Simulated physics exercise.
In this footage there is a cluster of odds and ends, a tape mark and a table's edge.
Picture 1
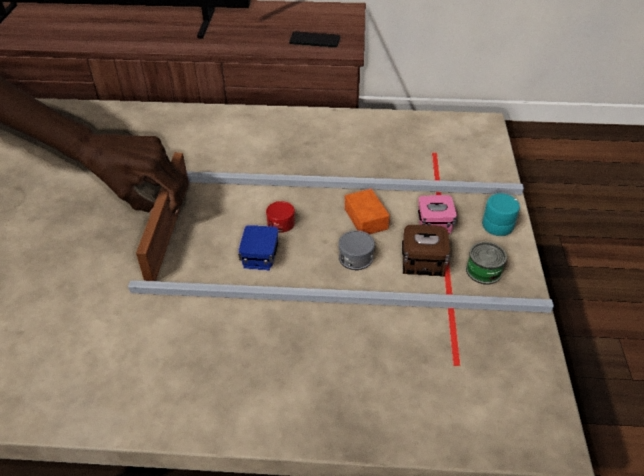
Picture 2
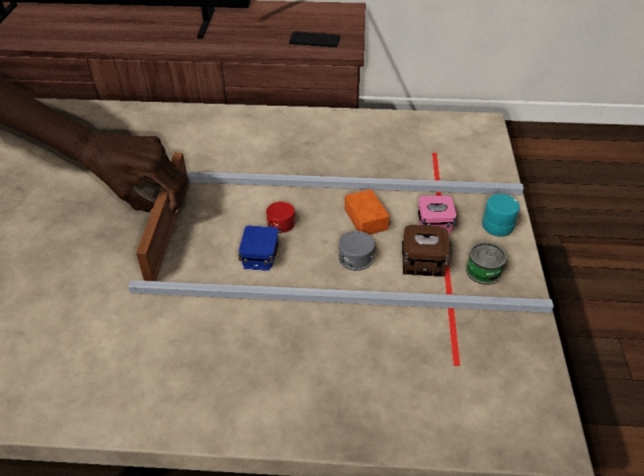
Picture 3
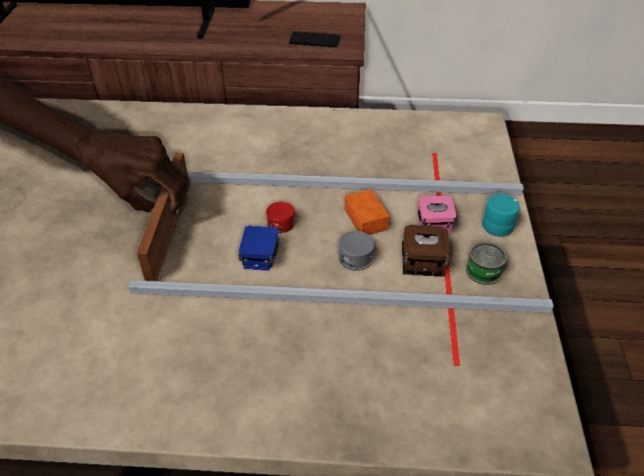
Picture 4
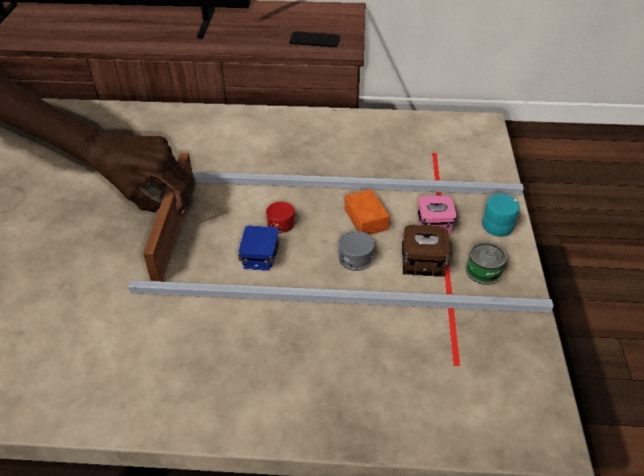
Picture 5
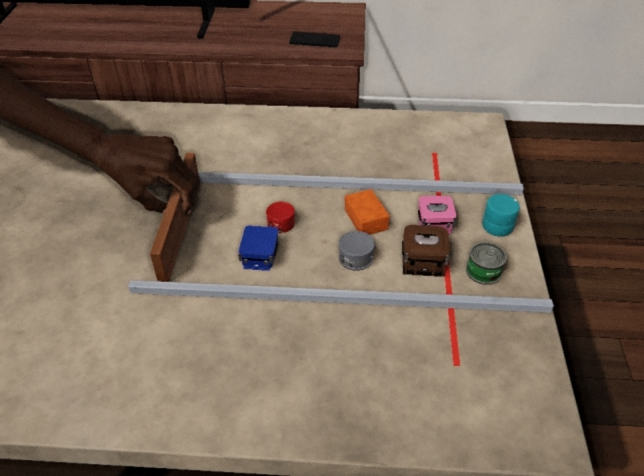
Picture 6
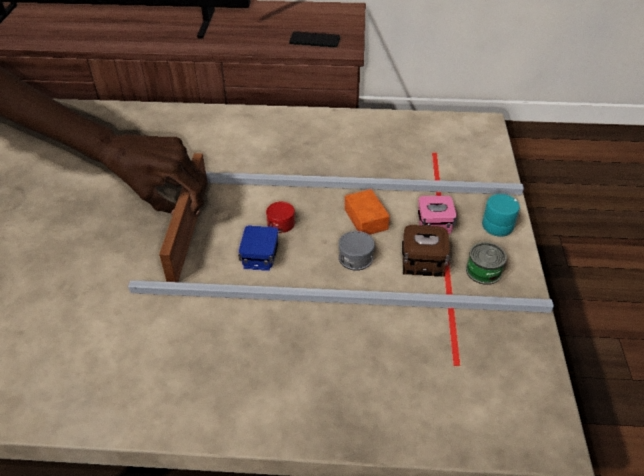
A hand holding a wooden board still, then sliding it slightly right between two rails toward small, motionless tins, cases and blocks.
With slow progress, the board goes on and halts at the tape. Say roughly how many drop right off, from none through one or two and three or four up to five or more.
Dropping off: One or two.
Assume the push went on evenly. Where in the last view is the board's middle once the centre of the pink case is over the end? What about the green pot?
Roughly (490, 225); for the second one, roughly (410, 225).
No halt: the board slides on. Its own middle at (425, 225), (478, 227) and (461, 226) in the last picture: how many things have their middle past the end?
Over the end: 1, 3, 3.
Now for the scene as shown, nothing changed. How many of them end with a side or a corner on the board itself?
The figure is 3.
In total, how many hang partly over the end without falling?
I make it 2.
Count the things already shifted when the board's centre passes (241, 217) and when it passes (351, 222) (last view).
Moved so far: 0, later 5.
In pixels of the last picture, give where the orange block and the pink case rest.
The orange block settles near (468, 208); as for the pink case, near (497, 229).
Early on, none off yet; turquoise lid at rest near (501, 215); green pot at rest near (486, 263); pink case at rest near (436, 216).
Finally, the number that fall off is one or two; lost, green pot.
